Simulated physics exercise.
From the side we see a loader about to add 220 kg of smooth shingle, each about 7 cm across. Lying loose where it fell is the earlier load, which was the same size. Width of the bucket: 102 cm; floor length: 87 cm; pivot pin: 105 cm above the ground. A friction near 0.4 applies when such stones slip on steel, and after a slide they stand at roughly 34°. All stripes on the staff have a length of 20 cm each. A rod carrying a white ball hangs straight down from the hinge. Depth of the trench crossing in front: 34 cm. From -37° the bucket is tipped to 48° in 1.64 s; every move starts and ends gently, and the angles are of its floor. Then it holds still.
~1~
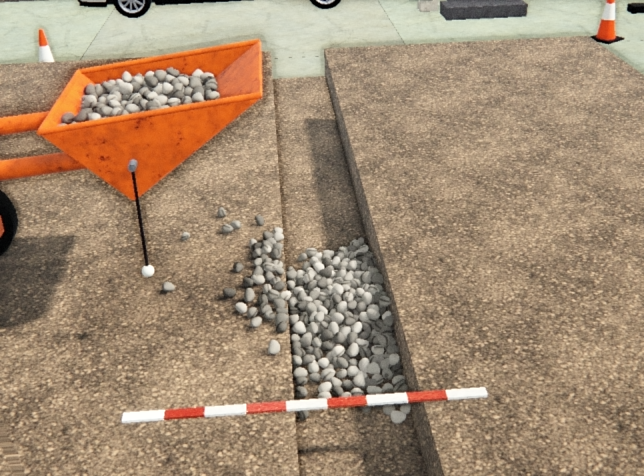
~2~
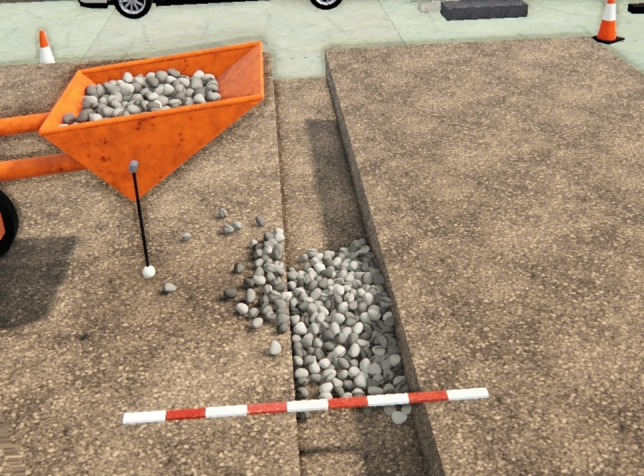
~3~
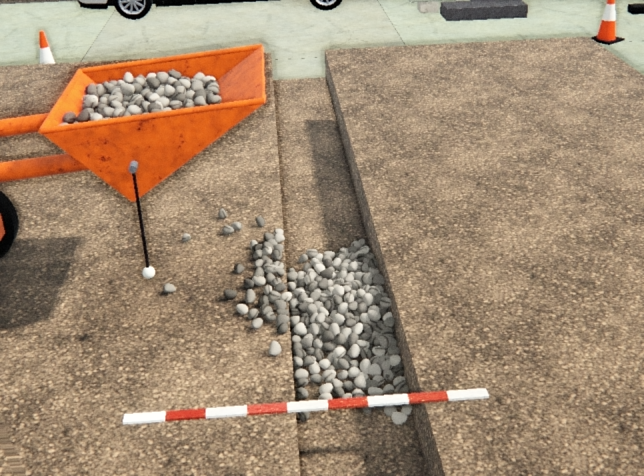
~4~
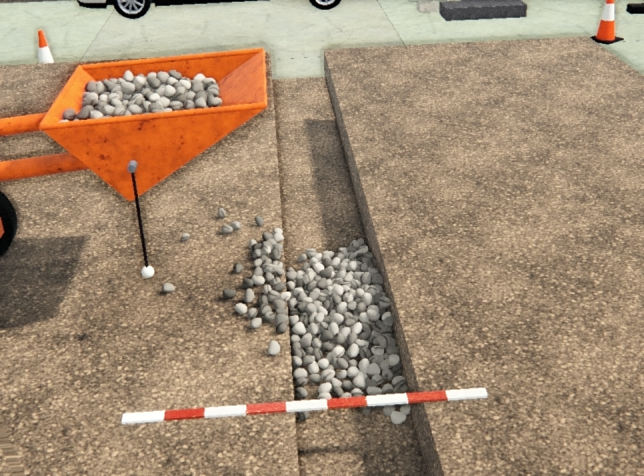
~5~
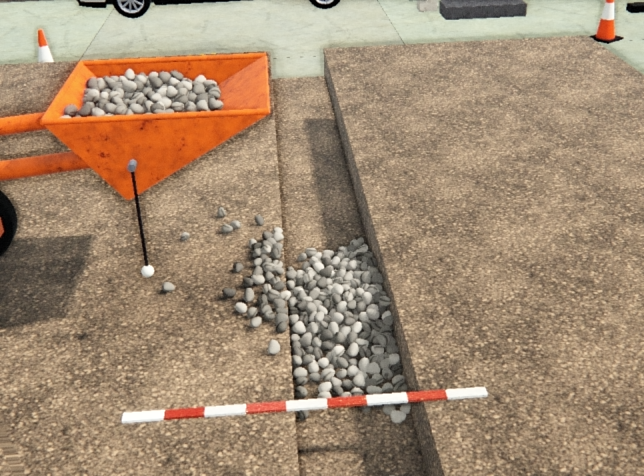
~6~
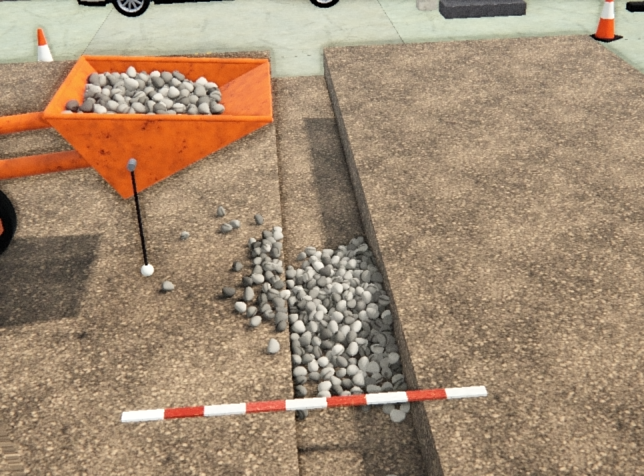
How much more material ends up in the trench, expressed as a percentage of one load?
About 73 per cent of a load.
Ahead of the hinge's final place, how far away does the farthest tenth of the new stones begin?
Distance ahead of it: About 120 cm.
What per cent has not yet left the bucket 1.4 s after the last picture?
Close to 10 in a hundred.
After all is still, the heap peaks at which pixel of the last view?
Around (258, 267).
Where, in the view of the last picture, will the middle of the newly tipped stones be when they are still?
Roughly pixel (316, 291) in the last view.
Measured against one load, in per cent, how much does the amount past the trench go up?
I'd estimate some 0 per cent.
Then, 0.9 s after the last picture the floor is at 35°; in per cent of one load, 98 in the bucket, 13 short of the trench, 90 in the trench; the foremost stones are at (381, 303).
Then, 1.4 s after the last picture the floor is at 48°; in per cent of one load, 11 in the bucket, 57 short of the trench, 133 in the trench; the foremost stones are at (381, 303).
Then, 1.7 s after the last picture the floor is at 48°; in per cent of one load, 0 in the bucket, 40 short of the trench, 160 in the trench; the foremost stones are at (380, 300).
Then, 4.2 s after the last picture the floor is at 48°; in per cent of one load, 0 in the bucket, 37 short of the trench, 163 in the trench; the foremost stones are at (385, 317). Net gain in the trench, 73.
